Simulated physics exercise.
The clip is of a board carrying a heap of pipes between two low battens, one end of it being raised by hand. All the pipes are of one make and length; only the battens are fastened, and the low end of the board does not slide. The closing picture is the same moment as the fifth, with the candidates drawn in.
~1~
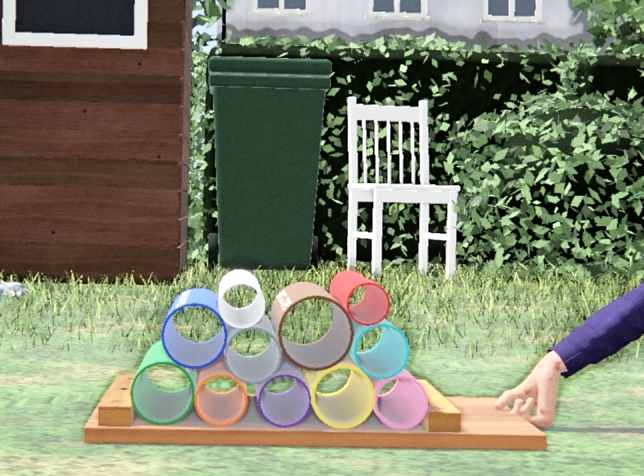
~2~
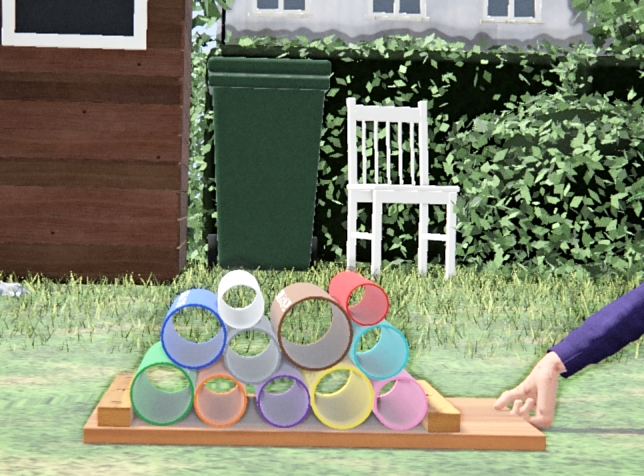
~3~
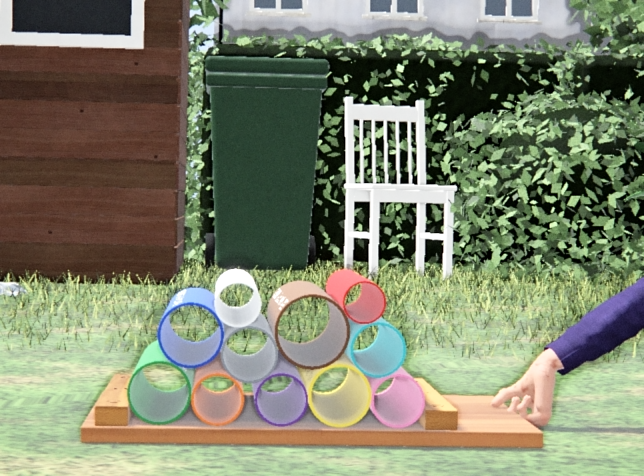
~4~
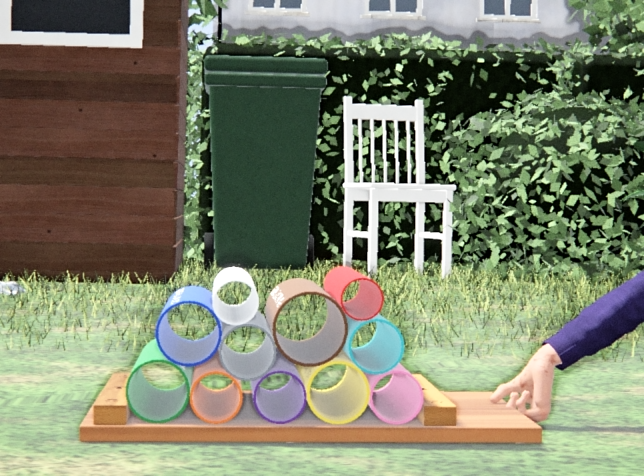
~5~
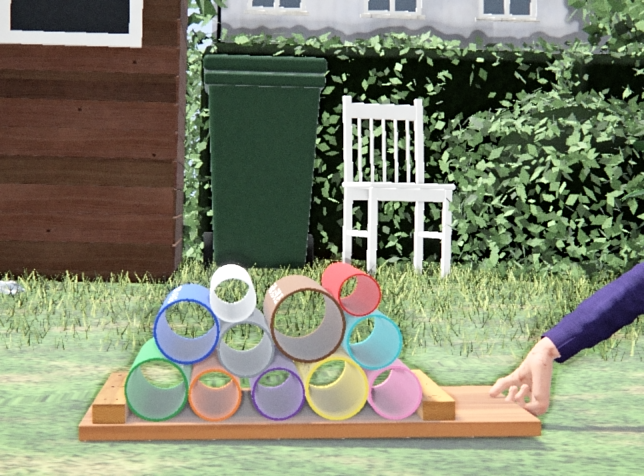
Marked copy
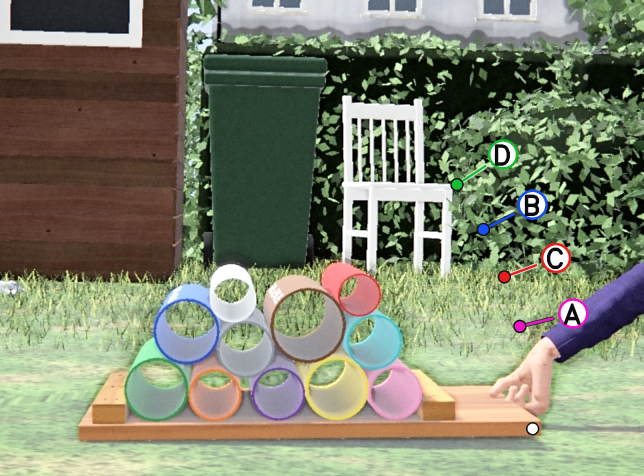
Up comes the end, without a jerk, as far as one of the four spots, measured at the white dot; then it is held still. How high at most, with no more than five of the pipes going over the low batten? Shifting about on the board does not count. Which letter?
The highest mark that will do is D.
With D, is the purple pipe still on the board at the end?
The purple pipe: Yes.
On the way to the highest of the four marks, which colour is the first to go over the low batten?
First is the blue one.
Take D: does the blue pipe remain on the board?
The blue pipe: No.
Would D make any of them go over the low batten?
Yes, at D.
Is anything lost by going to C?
At C: Yes.
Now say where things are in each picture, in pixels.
In the first frame, yellow pipe (343, 397); pink pipe (401, 403); grey pipe (253, 356).
In the second frame, grey pipe (252, 356); turquoise pipe (381, 352).
In the third frame, board (306, 408); pink pipe (398, 401); white pipe (238, 304).
In the fourth frame, board (305, 405); green pipe (158, 391); orange pipe (216, 397).
In the fifth frame, board (304, 402); green pipe (156, 390); orange pipe (215, 395).
On the marked copy, A at (520, 326); B at (483, 229); C at (504, 277); D at (457, 185); the white dot at (533, 429).
Taking D. A third of the way, board at 19°.
Two thirds of the way, board at 35°.
When it is over, board at 35°, five over the low batten.
As for the rest, A three over the low batten (grey, blue, white); B five over the low batten; C four over the low batten (grey, brown, blue, white).
